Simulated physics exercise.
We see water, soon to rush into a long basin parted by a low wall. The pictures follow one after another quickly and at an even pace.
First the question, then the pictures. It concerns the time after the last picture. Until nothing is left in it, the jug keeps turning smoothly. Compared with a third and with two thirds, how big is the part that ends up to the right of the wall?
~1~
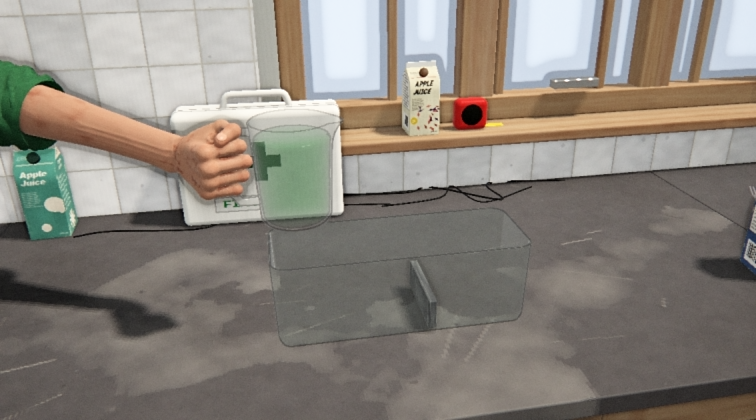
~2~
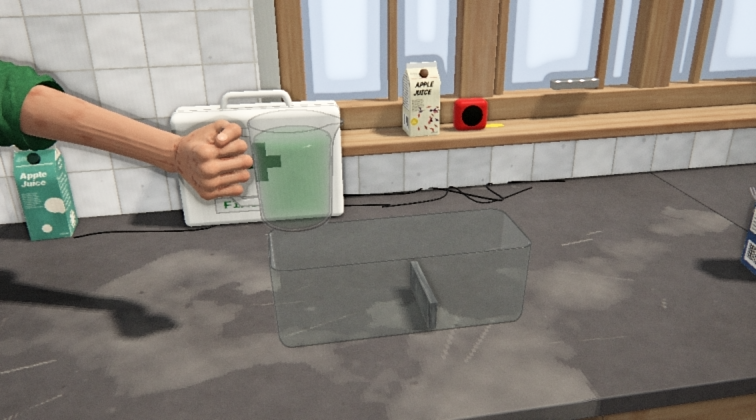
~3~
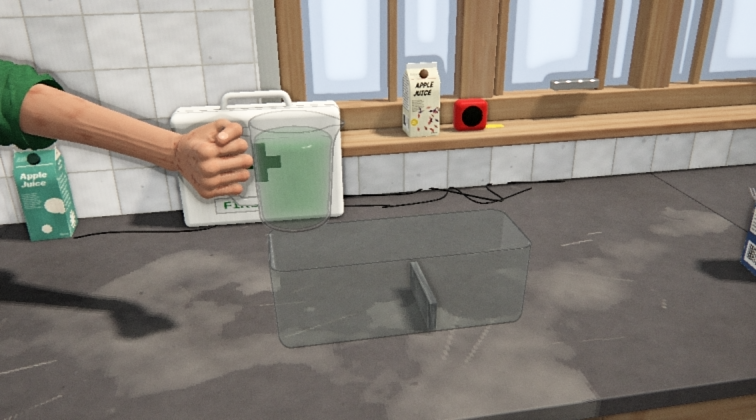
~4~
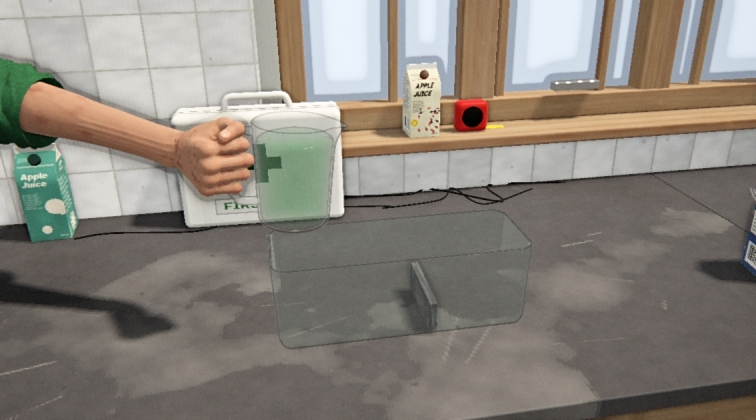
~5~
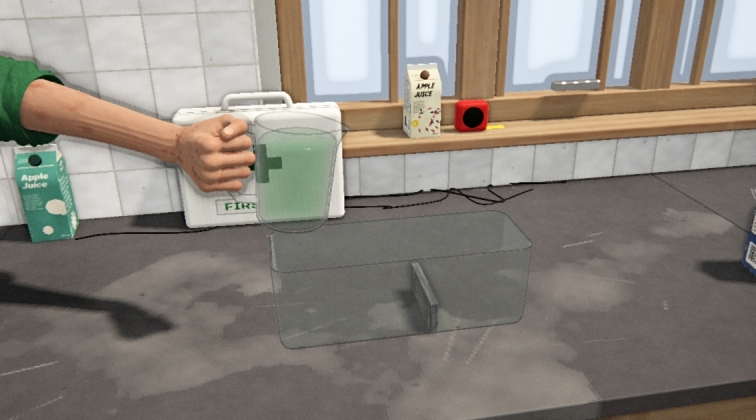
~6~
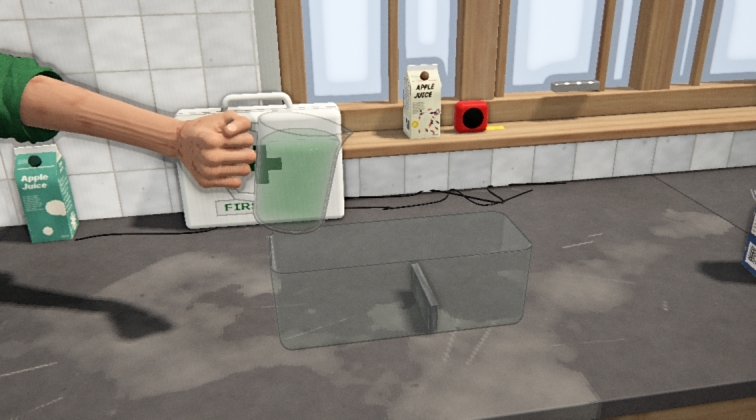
I expect the share right of the wall to be below a third.
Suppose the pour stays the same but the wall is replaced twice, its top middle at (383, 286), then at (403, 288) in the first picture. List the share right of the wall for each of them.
That'd be about 75 percent for the first and about 45 percent for the other.
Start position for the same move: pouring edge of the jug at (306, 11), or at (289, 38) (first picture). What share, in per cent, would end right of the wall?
5 %, 10 %.
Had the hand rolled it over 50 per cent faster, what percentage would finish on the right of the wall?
Roughly 5 percent.
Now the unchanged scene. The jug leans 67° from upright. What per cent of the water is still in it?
Remaining fraction: Approx. 80 %.
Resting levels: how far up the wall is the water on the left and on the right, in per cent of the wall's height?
On the left it's around 60 per cent; on the right, 10 per cent.
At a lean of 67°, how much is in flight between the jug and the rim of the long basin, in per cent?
I'd put it at roughly 10 percent of it.
A moment on, the jug is tipped part way and 81 per cent is still to pour, 6 is left of the wall and 0 right of it.
Next, the jug is tipped right over and 22 per cent is still to pour, 61 is left of the wall and 3 right of it.
Then the jug is tipped right over and 0 per cent is still to pour, 92 is left of the wall and 6 right of it.
Later the jug is tipped right over and 0 per cent is still to pour, 91 is left of the wall and 8 right of it.
Finally, 91 per cent lies left of the wall, 8 right of it and 2 outside.
